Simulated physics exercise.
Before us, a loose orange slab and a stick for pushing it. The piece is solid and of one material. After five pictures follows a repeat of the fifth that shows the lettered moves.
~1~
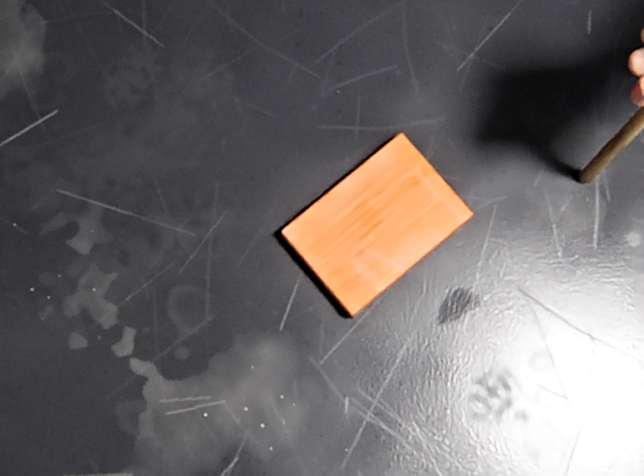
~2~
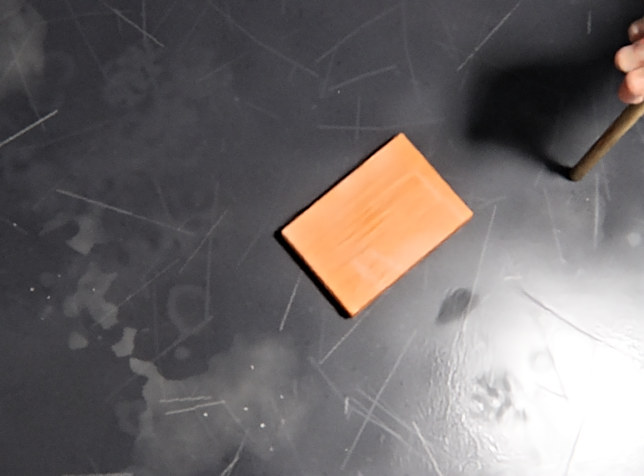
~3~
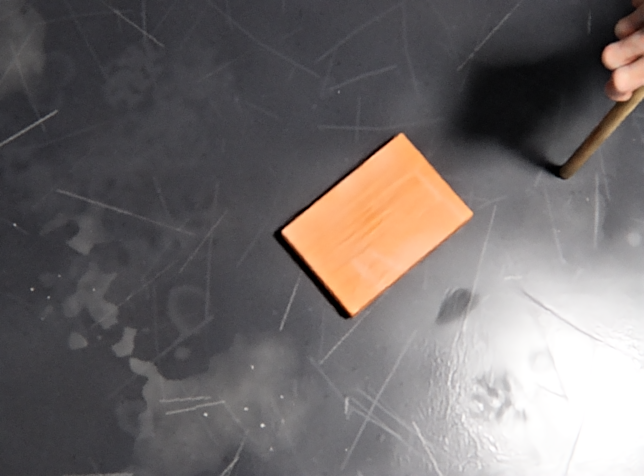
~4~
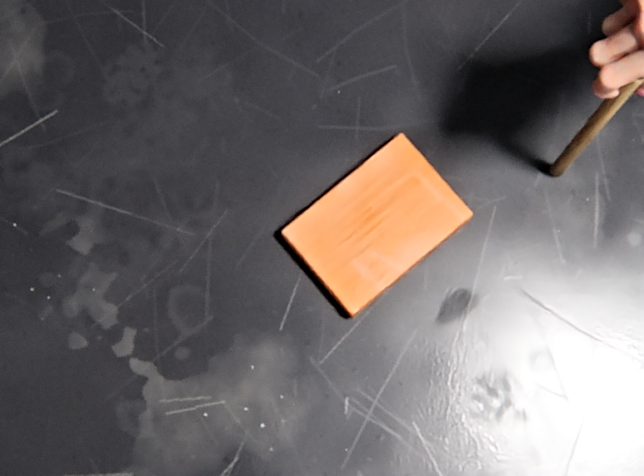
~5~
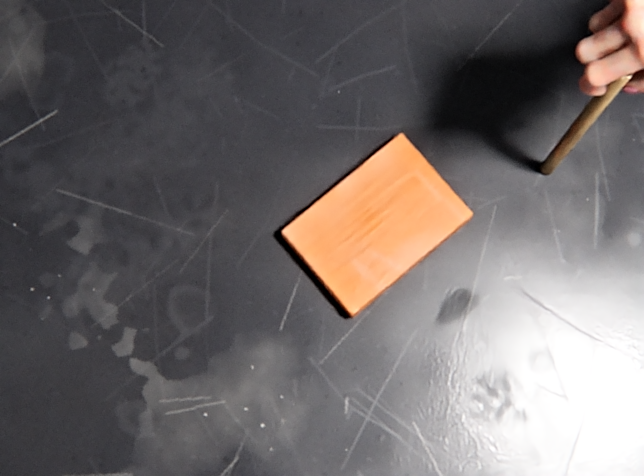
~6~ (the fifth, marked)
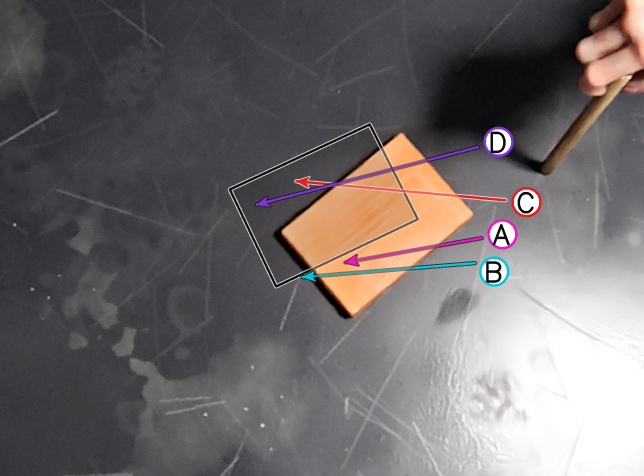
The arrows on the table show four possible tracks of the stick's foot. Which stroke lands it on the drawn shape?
A is the one.
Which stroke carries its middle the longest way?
C.
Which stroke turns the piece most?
D.
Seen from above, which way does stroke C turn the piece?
It turns anticlockwise.
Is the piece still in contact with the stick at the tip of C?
Yes.
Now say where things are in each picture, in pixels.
The first frame shows orange slab (378, 223).
The second frame shows orange slab (378, 223).
The third frame shows orange slab (378, 223).
The fourth frame shows orange slab (378, 223).
The fifth frame shows orange slab (378, 223).
On the marked copy, A from (482, 238) to (345, 263); B from (475, 263) to (302, 277); C from (506, 200) to (296, 181); D from (478, 147) to (256, 205).
With A. Early on, foot of the stick (431, 247), piece (367, 218).
Further on, foot of the stick (382, 256), piece (337, 208).
At the end, foot of the stick (345, 263), piece (325, 200); it fills the outline.
As for the rest, B leaves the piece out of the outline, at (347, 200); C leaves the piece out of the outline, at (282, 260); D leaves the piece out of the outline, at (312, 280).
